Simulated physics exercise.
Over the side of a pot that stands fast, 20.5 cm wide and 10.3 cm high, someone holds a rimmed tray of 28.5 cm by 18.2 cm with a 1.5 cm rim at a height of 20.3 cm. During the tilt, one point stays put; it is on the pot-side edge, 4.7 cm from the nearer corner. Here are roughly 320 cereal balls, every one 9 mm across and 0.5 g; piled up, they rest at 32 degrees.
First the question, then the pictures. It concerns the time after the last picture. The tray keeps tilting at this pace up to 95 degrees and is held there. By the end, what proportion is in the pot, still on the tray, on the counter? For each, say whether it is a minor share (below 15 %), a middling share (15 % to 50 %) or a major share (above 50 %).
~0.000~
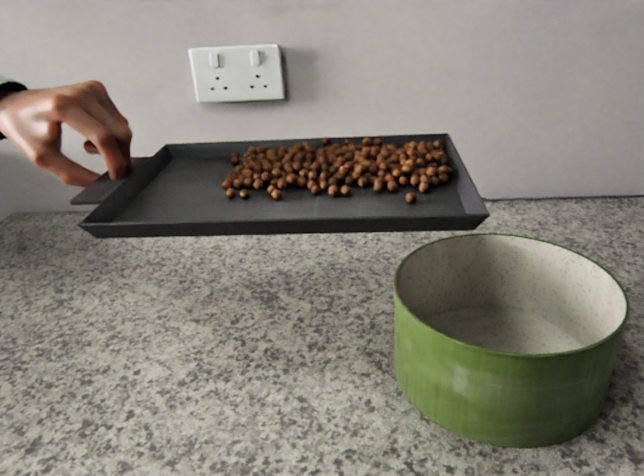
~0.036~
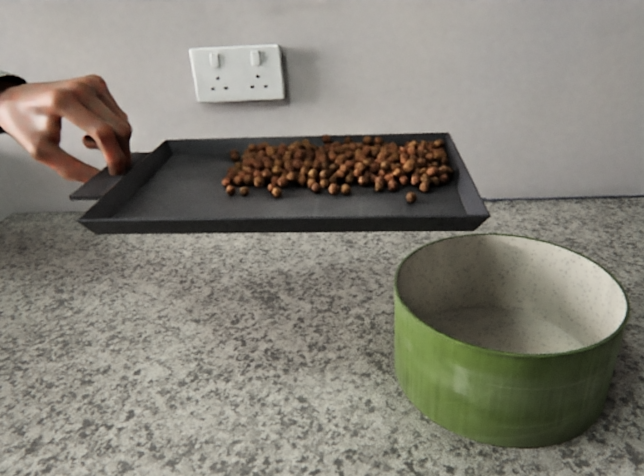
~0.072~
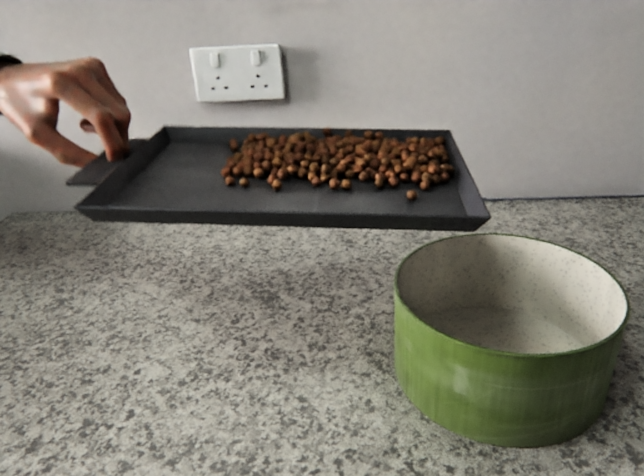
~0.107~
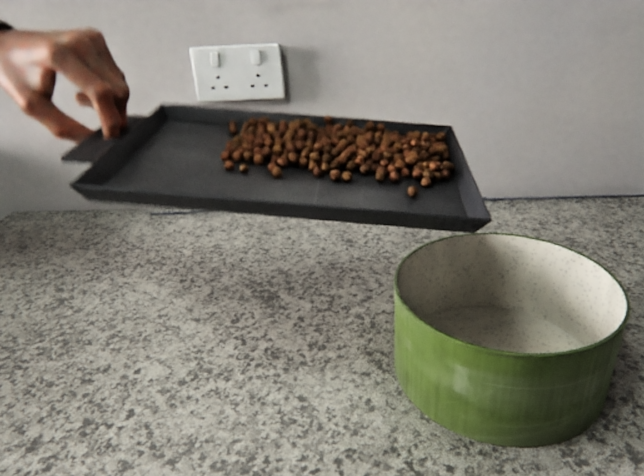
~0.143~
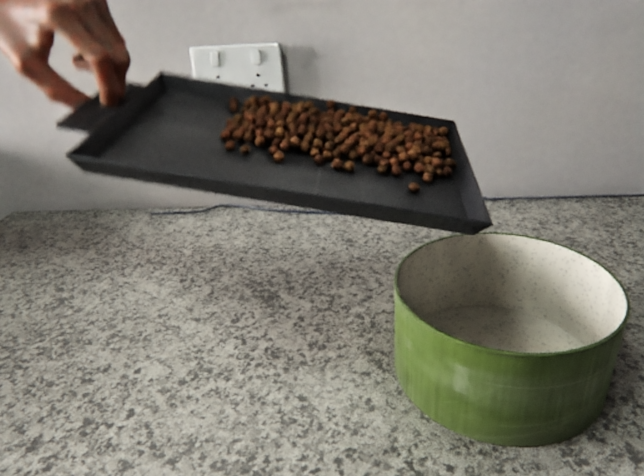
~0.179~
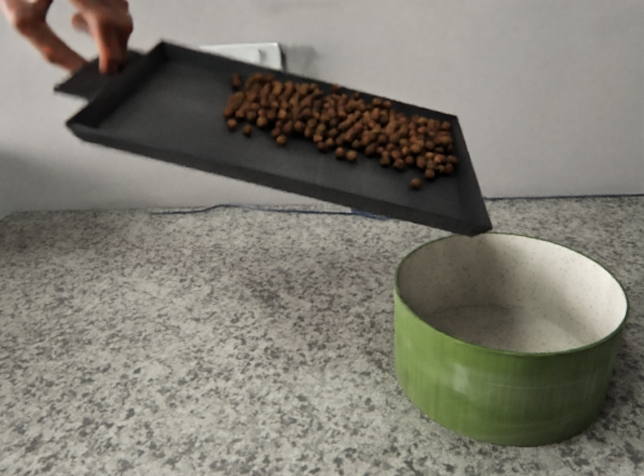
I expect this. Pot - a major share. Left on the tray - a minor share. Counter - a middling share.
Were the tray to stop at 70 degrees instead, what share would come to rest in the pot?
In that case some 65 per cent.
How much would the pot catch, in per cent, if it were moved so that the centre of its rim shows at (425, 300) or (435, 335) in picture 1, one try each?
Estimates: 35 % and 60 %, in that order.
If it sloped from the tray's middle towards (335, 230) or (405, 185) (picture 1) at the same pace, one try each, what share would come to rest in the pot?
Approximately 15 percent, then 85 percent.
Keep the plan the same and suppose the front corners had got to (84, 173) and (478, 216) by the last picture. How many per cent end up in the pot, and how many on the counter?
Pot 50; counter 50.
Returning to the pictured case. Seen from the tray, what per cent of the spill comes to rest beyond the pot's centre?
Near 80 in a hundred.
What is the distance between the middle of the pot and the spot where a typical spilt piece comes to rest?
About 22 centimetres.
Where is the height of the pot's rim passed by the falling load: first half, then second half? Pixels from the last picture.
I'd mark about (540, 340) for the first half, then (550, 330) for the second.
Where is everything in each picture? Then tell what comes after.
In the first frame, tray tilt 0 degrees, front corners at (93, 220) and (475, 210); middle of the pieces at (343, 161); pot at (505, 283).
In the second frame, tray tilt 1 degrees, front corners at (92, 216) and (476, 211); middle of the pieces at (343, 159).
In the third frame, tray tilt 3 degrees, front corners at (89, 203) and (477, 212), lowest corner right front; middle of the pieces at (344, 154).
In the fourth frame, tray tilt 8 degrees, front corners at (86, 181) and (478, 214), lowest corner right front; middle of the pieces at (345, 144).
In the fifth frame, tray tilt 13 degrees, front corners at (82, 152) and (479, 217), lowest corner right front; middle of the pieces at (348, 131).
In the sixth frame, tray tilt 19 degrees, front corners at (81, 121) and (480, 220), lowest corner right front; middle of the pieces at (351, 119); pot at (505, 282). Its pace works out near 160 degrees a second.
After 0.42 s, tilt 58 degrees; the tray holds 100 %, the pot 0 %.
After 0.58 s, tilt 83 degrees; the tray holds 55 %, the pot 5 %.
After 0.86 s, tilt 95 degrees; the tray holds 0 %, the pot 70 %.
In the end, at 1.5 s, pot 70 %, tray 0 %, counter 30 %.
